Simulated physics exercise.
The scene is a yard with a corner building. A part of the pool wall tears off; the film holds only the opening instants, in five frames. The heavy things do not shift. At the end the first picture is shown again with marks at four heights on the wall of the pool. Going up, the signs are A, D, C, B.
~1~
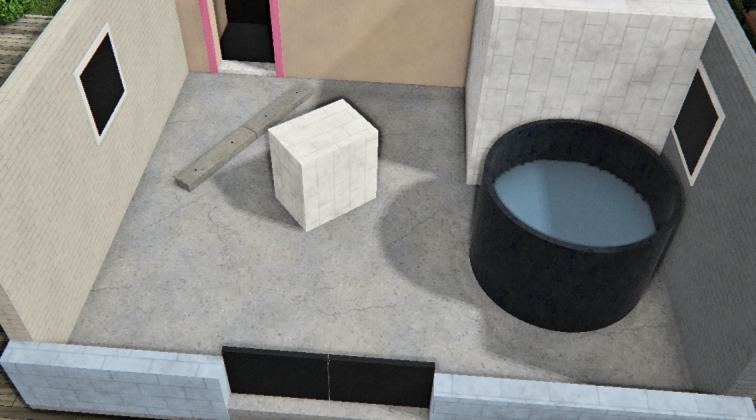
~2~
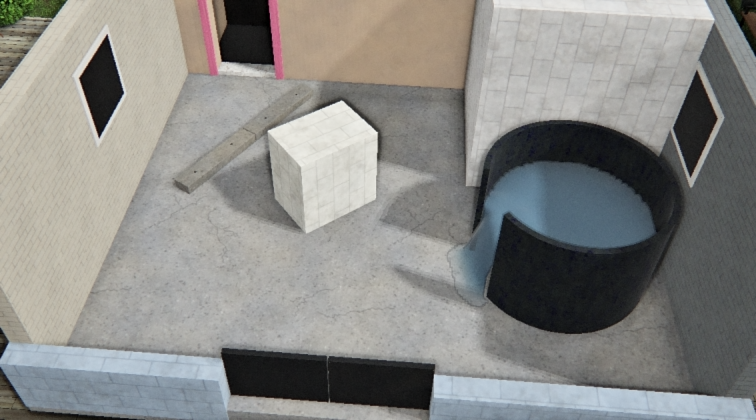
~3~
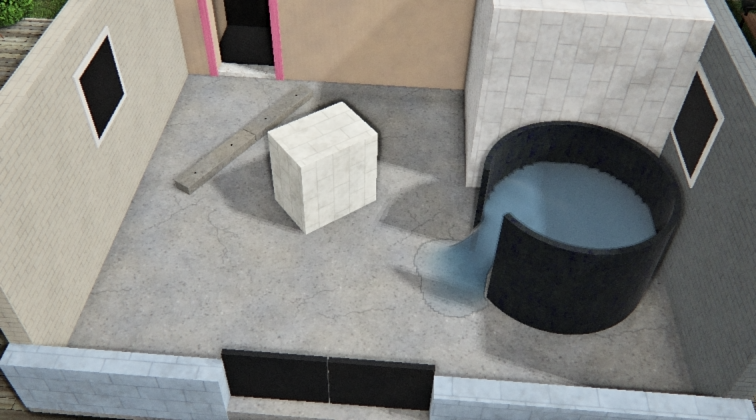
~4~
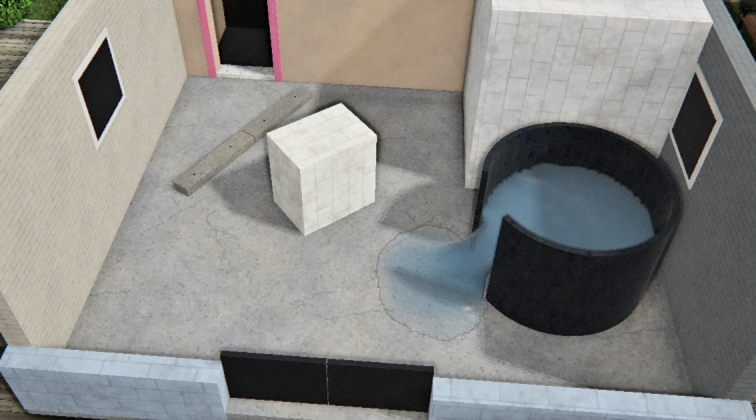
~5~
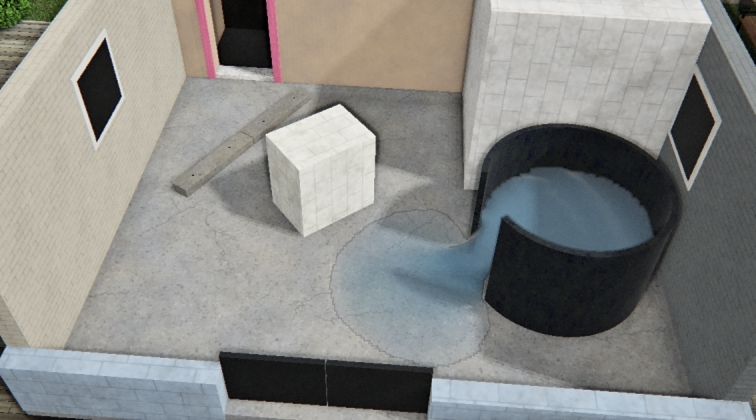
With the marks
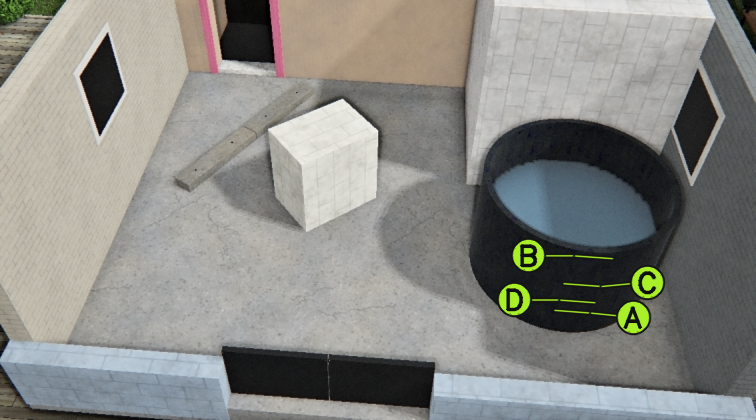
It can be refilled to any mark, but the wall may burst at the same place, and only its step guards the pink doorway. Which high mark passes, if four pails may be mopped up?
Choose D.
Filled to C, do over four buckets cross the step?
Yes, that goes wrong.
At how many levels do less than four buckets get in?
Two.
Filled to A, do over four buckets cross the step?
No.
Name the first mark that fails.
It is C.
On the marked copy, A at (572, 311); B at (592, 257); C at (582, 285); D at (576, 301); from the bottom up A, D, C, B.
With A, nothing gets over.
With B, dozens of bucketfuls pour in.
With C, about 11 bucketfuls get in.
With D, a bucket or two gets in.
